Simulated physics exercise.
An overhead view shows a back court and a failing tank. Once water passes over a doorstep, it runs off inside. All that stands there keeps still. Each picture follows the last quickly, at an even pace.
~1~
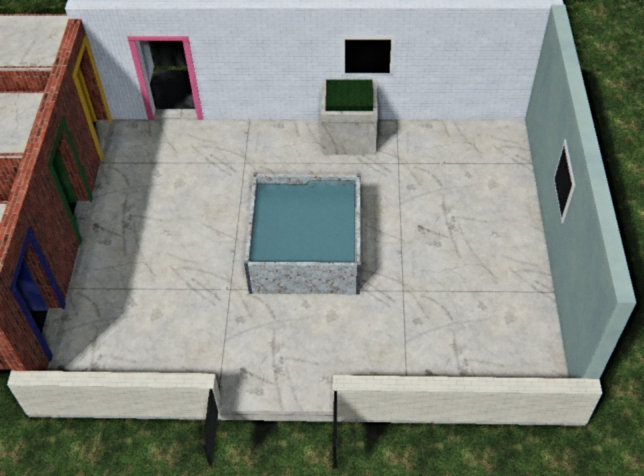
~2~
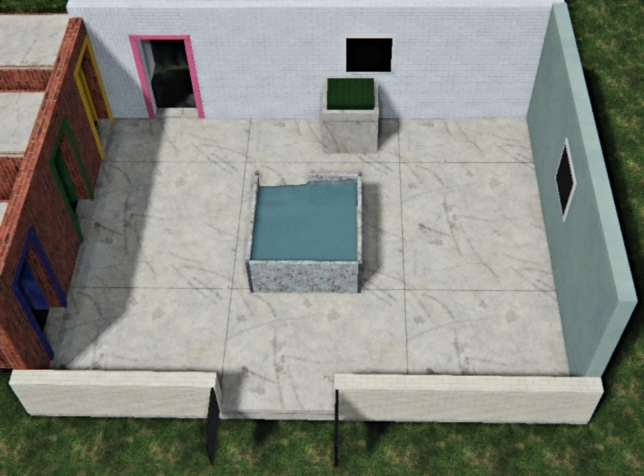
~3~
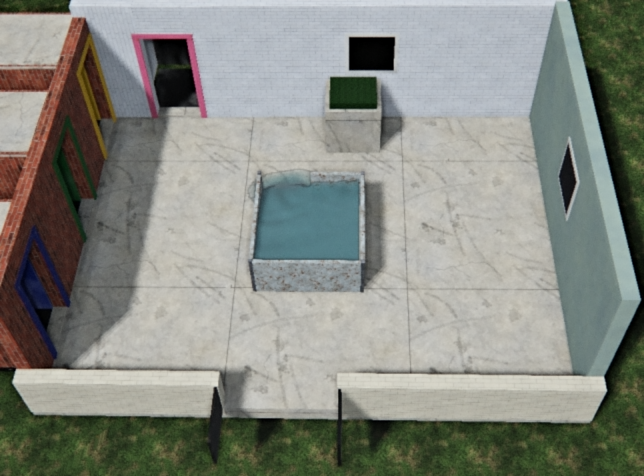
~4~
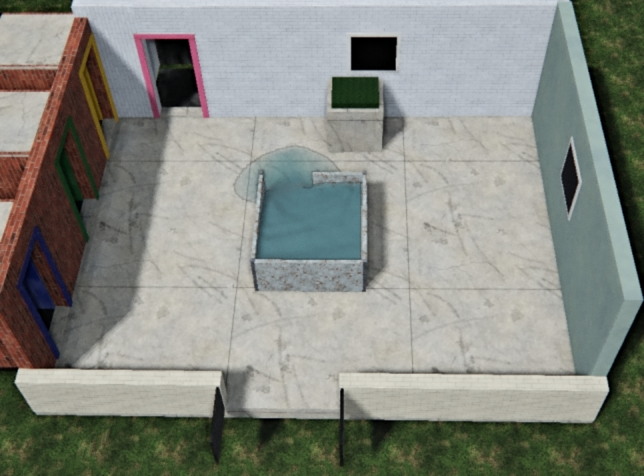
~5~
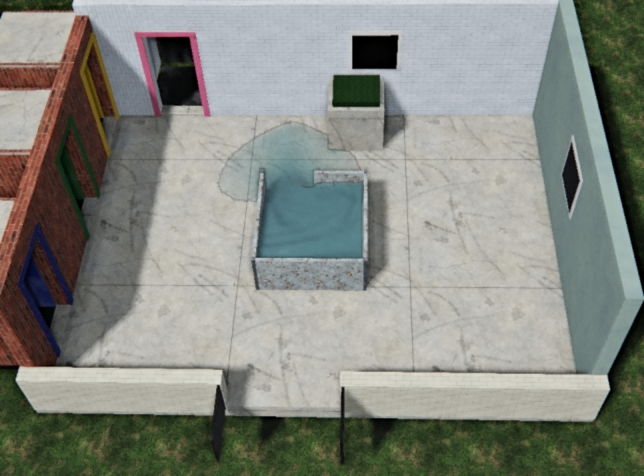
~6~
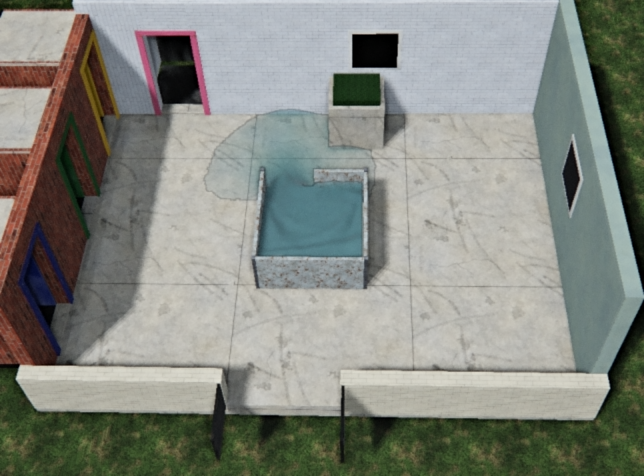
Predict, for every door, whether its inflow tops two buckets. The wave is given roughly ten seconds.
Green door: Tops two buckets; yellow door: Tops two buckets; pink door: Tops two buckets; blue door: Does not top two buckets.
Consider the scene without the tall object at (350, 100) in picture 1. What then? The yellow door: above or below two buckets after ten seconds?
After that, the yellow door crosses the threshold.
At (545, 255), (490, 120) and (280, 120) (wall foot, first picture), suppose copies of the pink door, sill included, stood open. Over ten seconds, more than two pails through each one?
Stays below the line; stays below the line; crosses the line.
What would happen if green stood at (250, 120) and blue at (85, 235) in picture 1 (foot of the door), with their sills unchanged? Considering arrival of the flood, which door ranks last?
Going by the pictures, it's the blue-painted one.
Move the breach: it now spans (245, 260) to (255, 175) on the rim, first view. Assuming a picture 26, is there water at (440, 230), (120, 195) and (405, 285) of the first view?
Spot one ends up untouched by the spill, spot two deluged, spot three untouched by the spill.
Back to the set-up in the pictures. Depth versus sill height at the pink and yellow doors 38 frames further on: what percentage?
Roughly 160 and 150 %.
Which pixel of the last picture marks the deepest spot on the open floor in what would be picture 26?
Deepest spot: Near (115, 132).
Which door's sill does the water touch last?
Last comes the one in blue.
A moment on, water covers 15 % of the floor; the green door not reached, the yellow door not reached, the pink door wet at the sill, nothing in, the blue door not reached.
Next, water covers 25 % of the floor; the green door not reached, the yellow door under two buckets in, the pink door over two buckets in, the blue door not reached.
Then, water covers 35 % of the floor; the green door wet at the sill, nothing in, the yellow door far over two buckets in, the pink door over two buckets in, the blue door not reached.
Later, water covers 60 % of the floor; the green door under two buckets in, the yellow door far over two buckets in, the pink door far over two buckets in, the blue door wet at the sill, nothing in.
In the end, water covers 90 % of the floor; the green door over two buckets in, the yellow door far over two buckets in, the pink door far over two buckets in, the blue door under two buckets in.
